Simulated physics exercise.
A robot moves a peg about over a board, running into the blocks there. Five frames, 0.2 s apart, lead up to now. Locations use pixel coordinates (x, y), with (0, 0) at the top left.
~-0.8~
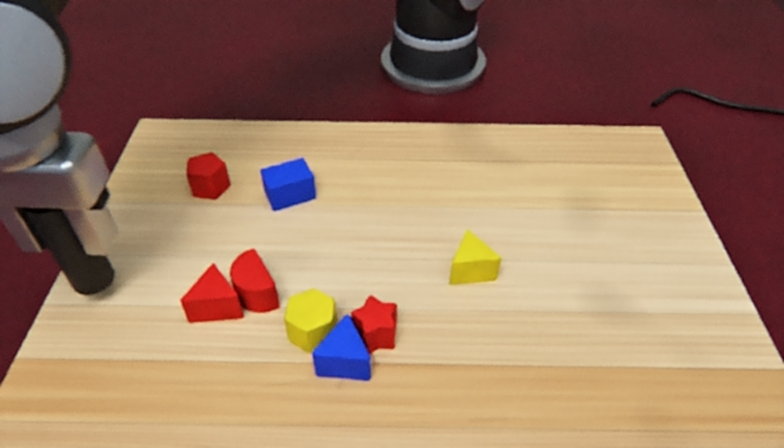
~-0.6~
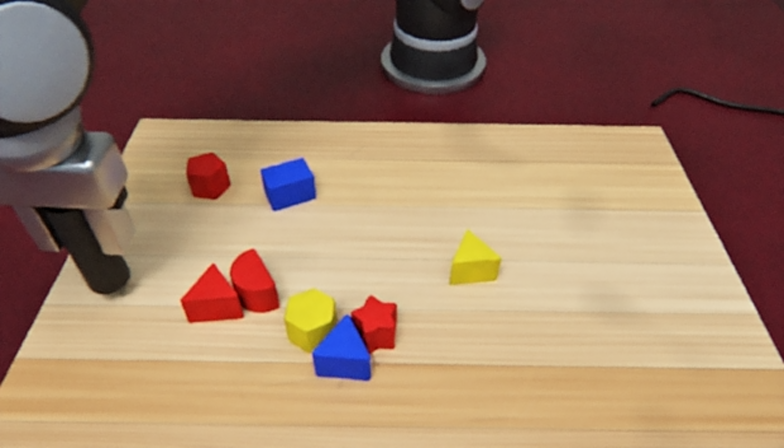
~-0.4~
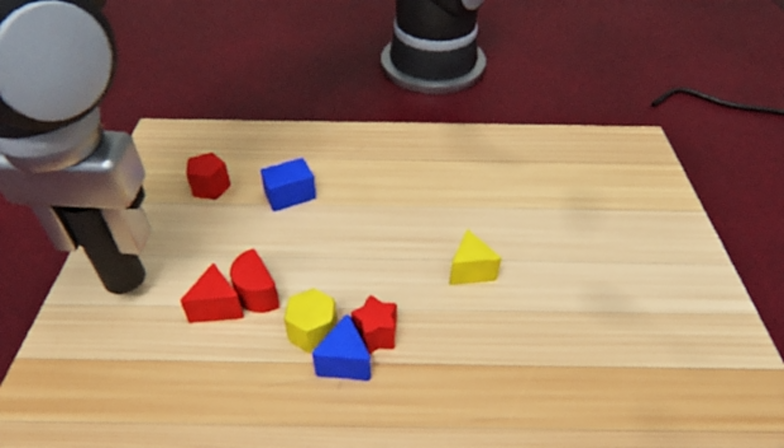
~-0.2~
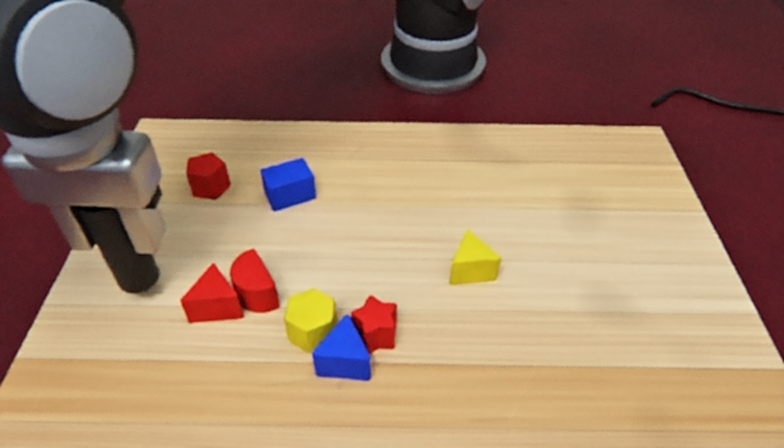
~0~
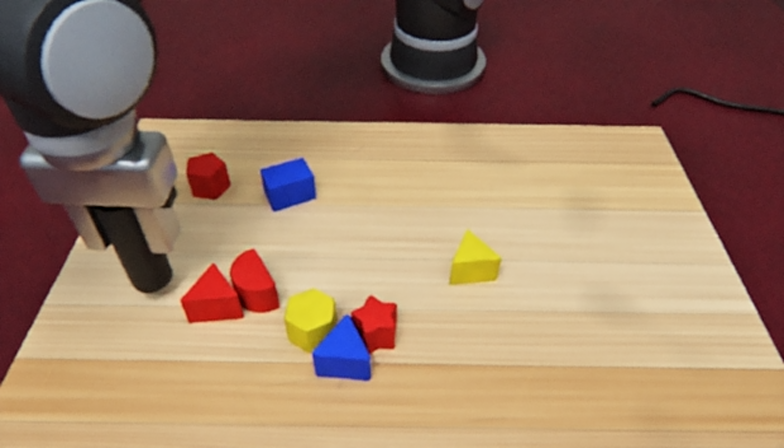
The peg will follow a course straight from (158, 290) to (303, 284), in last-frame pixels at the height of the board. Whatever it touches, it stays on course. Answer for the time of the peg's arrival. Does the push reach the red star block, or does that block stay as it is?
Left in place.
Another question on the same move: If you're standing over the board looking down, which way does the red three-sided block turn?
My answer: Clockwise.
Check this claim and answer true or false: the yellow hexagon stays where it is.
That statement is not accurate.
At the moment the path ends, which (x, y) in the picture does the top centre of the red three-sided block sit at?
The spot you're after is about (233, 297) in the image.
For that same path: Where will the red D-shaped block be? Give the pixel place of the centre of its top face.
For the centre of its top, I'd go with (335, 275).
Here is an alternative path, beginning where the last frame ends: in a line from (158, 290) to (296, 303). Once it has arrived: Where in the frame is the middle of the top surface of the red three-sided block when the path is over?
At the end it should sit near (265, 313).
What follows on the original path. One third of the way, peg (203, 276); red three-sided block (217, 288), turned 15° clockwise.
Two thirds of the way, peg (254, 275); red three-sided block (232, 297), turned 45° clockwise; red D-shaped block (291, 275), turned 15° anticlockwise.
At the end, peg (301, 272); red three-sided block (233, 297), turned 50° clockwise; red D-shaped block (335, 275), turned 30° clockwise; yellow hexagon (321, 317), turned 35° clockwise; red star block still.
